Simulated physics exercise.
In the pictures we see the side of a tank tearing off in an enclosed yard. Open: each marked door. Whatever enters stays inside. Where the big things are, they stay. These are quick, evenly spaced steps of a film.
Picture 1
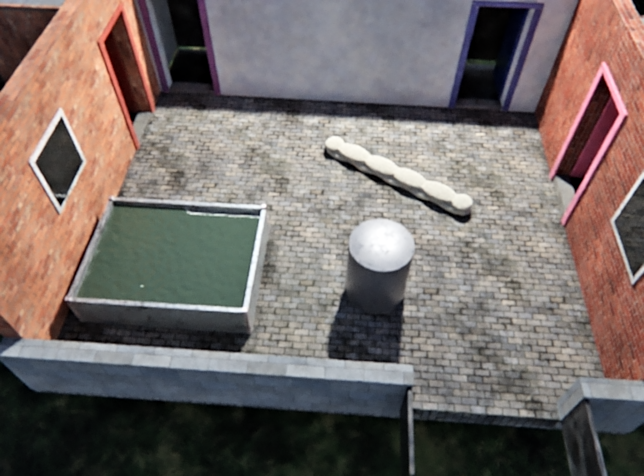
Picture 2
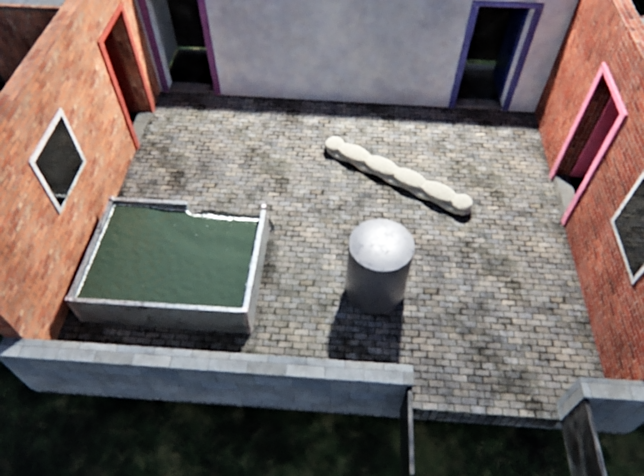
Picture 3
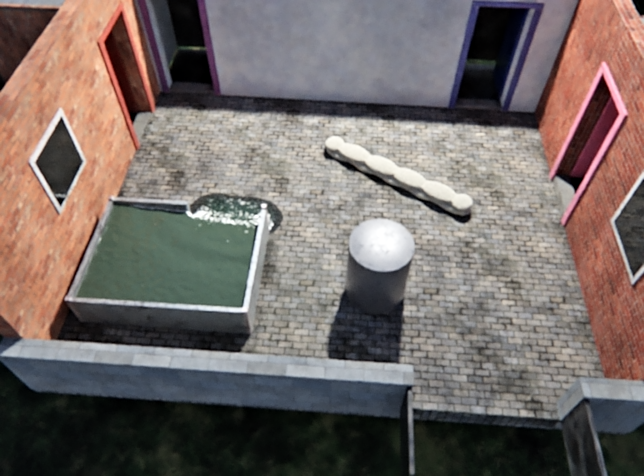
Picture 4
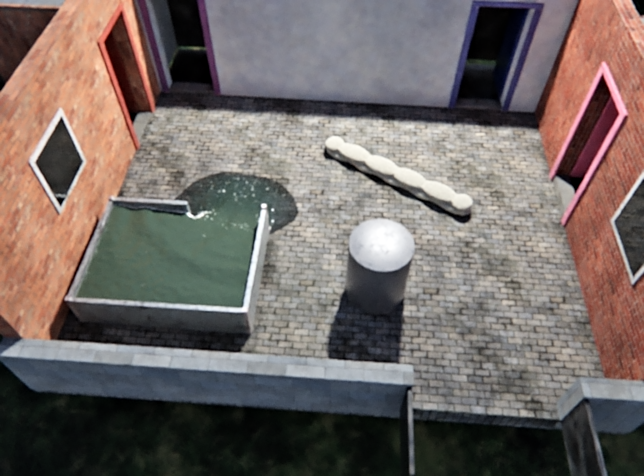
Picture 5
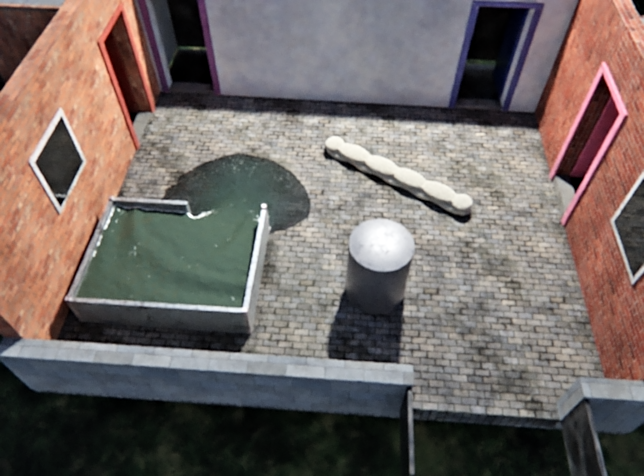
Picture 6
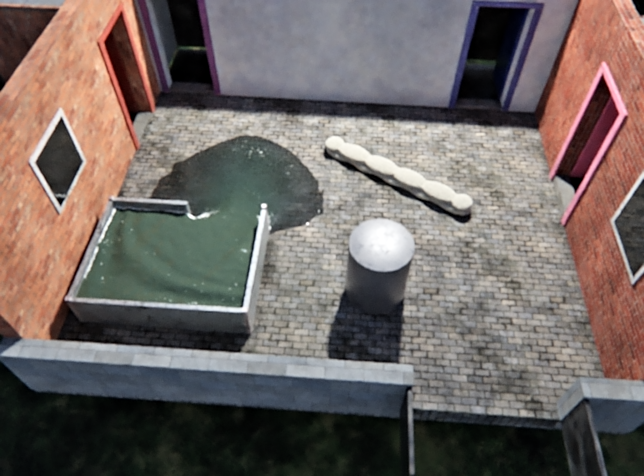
Green water pouring through a gap in the far side of a tank and spreading across a paved, walled courtyard.
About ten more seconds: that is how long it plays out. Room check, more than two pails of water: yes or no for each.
Purple door, yes; red door, yes; blue door, no; pink door, no.
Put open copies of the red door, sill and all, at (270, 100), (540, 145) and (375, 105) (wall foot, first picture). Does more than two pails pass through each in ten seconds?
Result, in listed order - beats the mark, beats the mark, beats the mark.
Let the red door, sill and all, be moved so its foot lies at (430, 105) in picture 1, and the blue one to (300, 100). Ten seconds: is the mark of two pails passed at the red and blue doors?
Red door does not overflow; blue door overflows.
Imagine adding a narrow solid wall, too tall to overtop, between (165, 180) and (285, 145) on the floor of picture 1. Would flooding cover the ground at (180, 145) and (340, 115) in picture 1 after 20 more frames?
Not wet, soaked.
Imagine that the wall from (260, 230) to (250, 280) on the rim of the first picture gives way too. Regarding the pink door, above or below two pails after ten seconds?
At the pink door, the flow misses the threshold.
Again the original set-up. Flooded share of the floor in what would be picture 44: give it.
About 70 per cent.
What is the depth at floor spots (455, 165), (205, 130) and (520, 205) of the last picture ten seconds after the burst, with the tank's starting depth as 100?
Around 4, 10 and 12 percent, in that order.
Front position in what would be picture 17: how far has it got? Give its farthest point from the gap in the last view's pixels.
The farthest wet point should be near (401, 110).
A moment on, water covers 20 % of the floor; the purple door not reached, the red door not reached, the blue door not reached, the pink door not reached.
Next, water covers 30 % of the floor; the purple door under two buckets in, the red door wet at the sill, nothing in, the blue door not reached, the pink door not reached.
Then, water covers 45 % of the floor; the purple door over two buckets in, the red door under two buckets in, the blue door wet at the sill, nothing in, the pink door not reached.
Later, water covers 70 % of the floor; the purple door over two buckets in, the red door over two buckets in, the blue door wet at the sill, nothing in, the pink door wet at the sill, nothing in.
In the end, water covers 80 % of the floor; the purple door over two buckets in, the red door over two buckets in, the blue door under two buckets in, the pink door wet at the sill, nothing in.
